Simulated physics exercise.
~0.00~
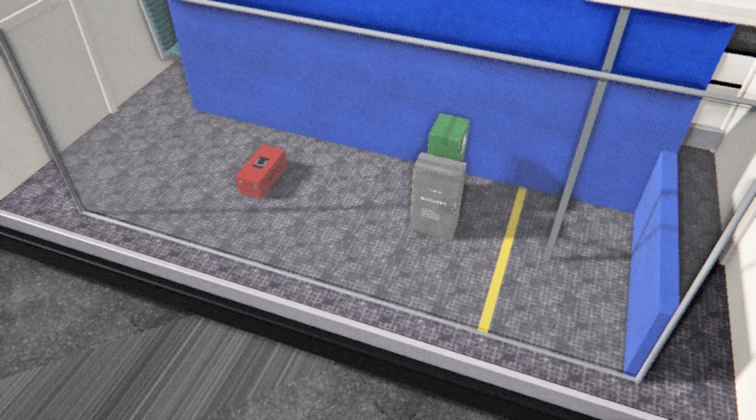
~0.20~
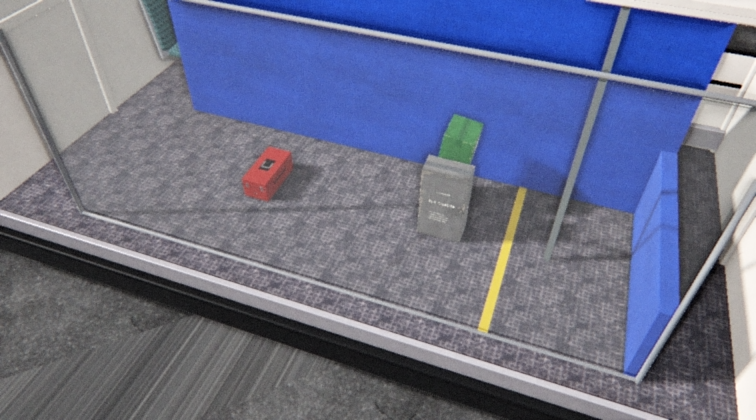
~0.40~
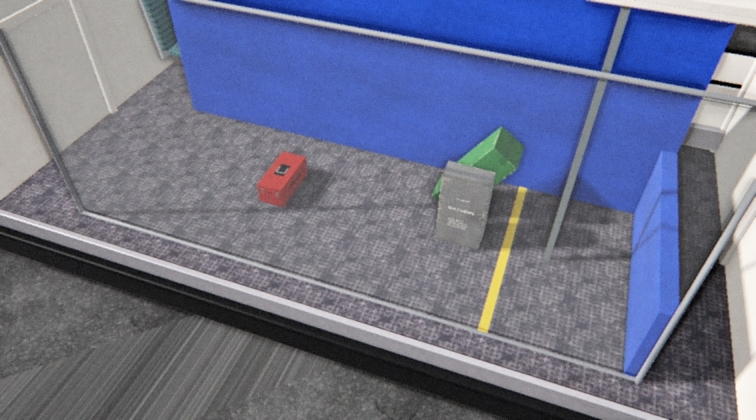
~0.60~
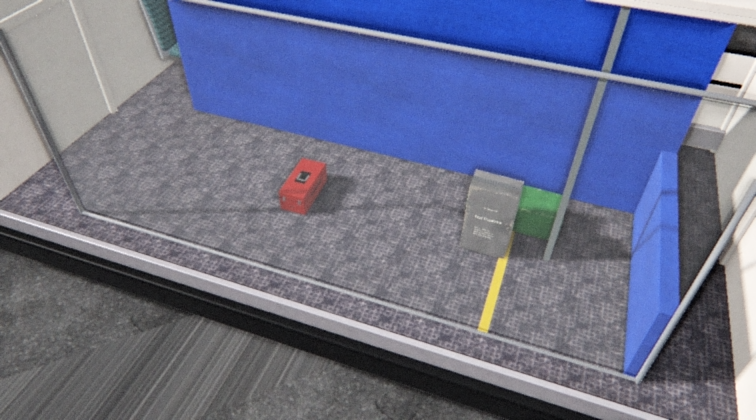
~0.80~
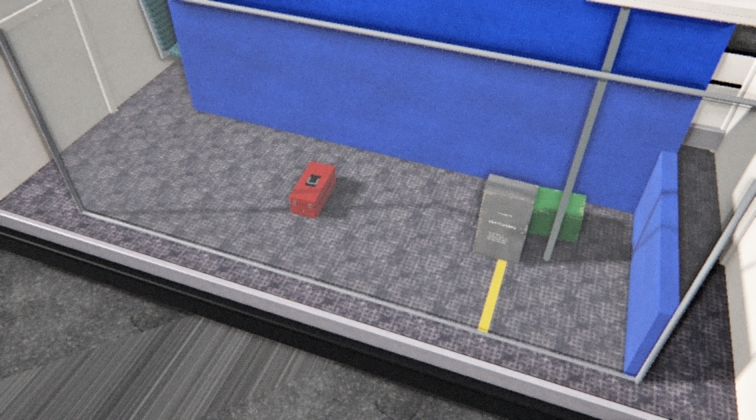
To begin with, a grey tall box and a green one behind it stand upright left of a yellow line in a blue-walled bay, with a red toolbox farther left. The grey box and the toolbox slide a little to the right while the green box stays upright. Then the green box leans over to the right as the other two keep sliding. It drops onto its side and shifts farther right, ending past the line near the pole. The grey box, still upright, ends with its middle just short of the line, and the toolbox remains well short.
